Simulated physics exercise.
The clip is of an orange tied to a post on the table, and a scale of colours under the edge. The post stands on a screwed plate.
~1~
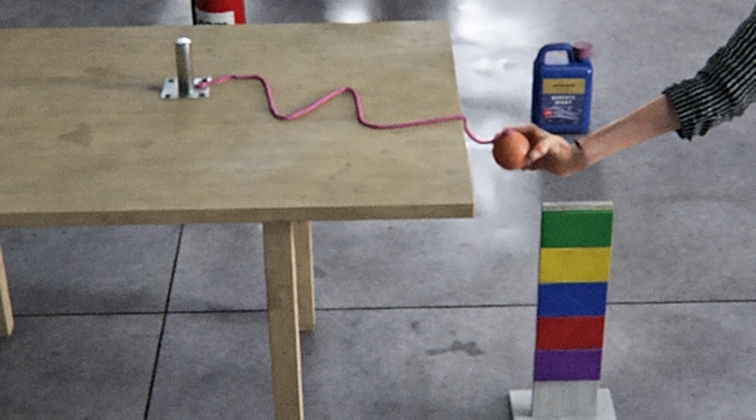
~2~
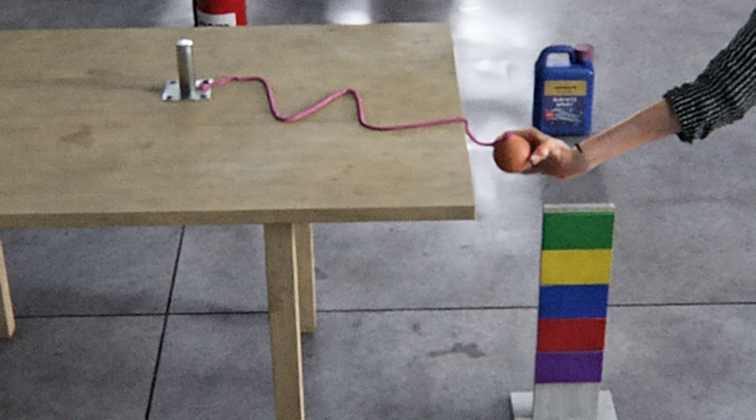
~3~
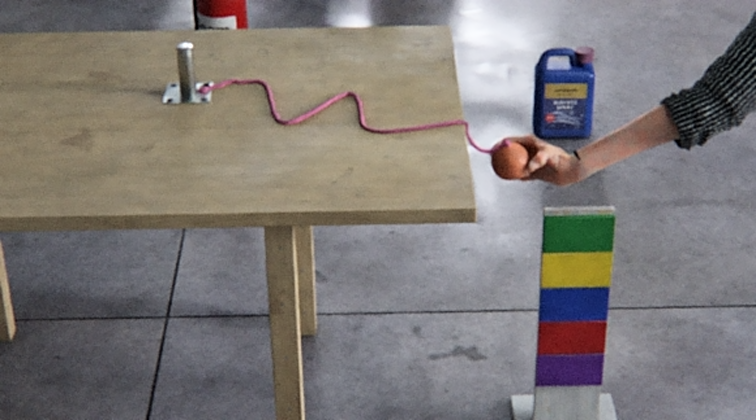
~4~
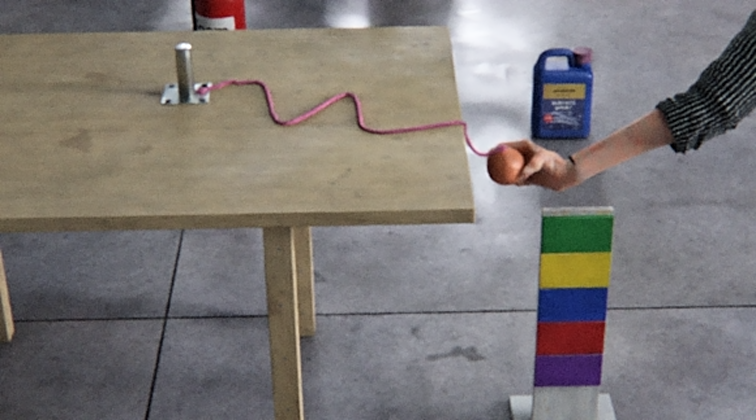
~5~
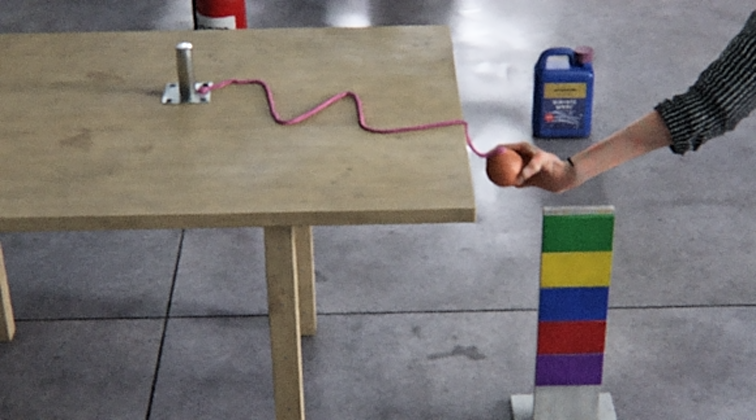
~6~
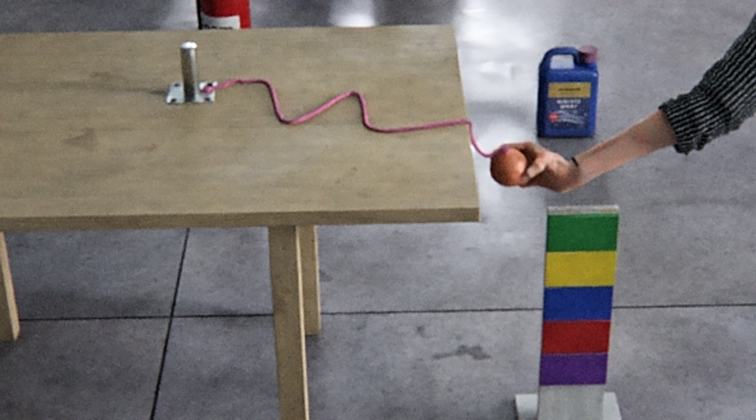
The footage shows a hand holding an orange ball-like object, tied by a pink cord to a metal post on a wooden table, just beyond the table's edge near a coloured scale; the hand lowers it very slightly.
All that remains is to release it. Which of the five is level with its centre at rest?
Its middle rests at the red band.
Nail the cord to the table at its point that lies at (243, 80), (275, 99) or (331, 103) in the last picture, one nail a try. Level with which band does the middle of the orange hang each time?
One after the other, red; blue; yellow.
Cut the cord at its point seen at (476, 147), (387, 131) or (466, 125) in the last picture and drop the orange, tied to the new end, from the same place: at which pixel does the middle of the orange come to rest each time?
The places are (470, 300), (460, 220) and (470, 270).
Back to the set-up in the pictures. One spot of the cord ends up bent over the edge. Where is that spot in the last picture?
At (358, 95), roughly.
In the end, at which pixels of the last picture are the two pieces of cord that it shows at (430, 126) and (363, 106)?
They go to (463, 237) and to (467, 141).
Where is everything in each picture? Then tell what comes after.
In the first picture, orange (511, 151); green (577, 231); yellow (575, 266); blue (573, 300); red (571, 334); purple (568, 366).
In the second picture, orange (512, 154); cord through (239, 80) (273, 107) (326, 101) (362, 115) (432, 123).
In the third picture, orange (510, 161).
In the fourth picture, orange (505, 166); cord through (238, 83) (272, 111) (325, 105) (361, 118) (431, 127).
In the fifth picture, orange (504, 168).
In the sixth picture, orange (508, 168); cord through (243, 82) (277, 110) (330, 103) (366, 117) (436, 125).
Soon after, orange near (496, 340); level with red.
After that, orange near (435, 328); level with red.
And then, orange near (479, 335); level with red.
In the end, orange near (458, 333); level with red. The red one.
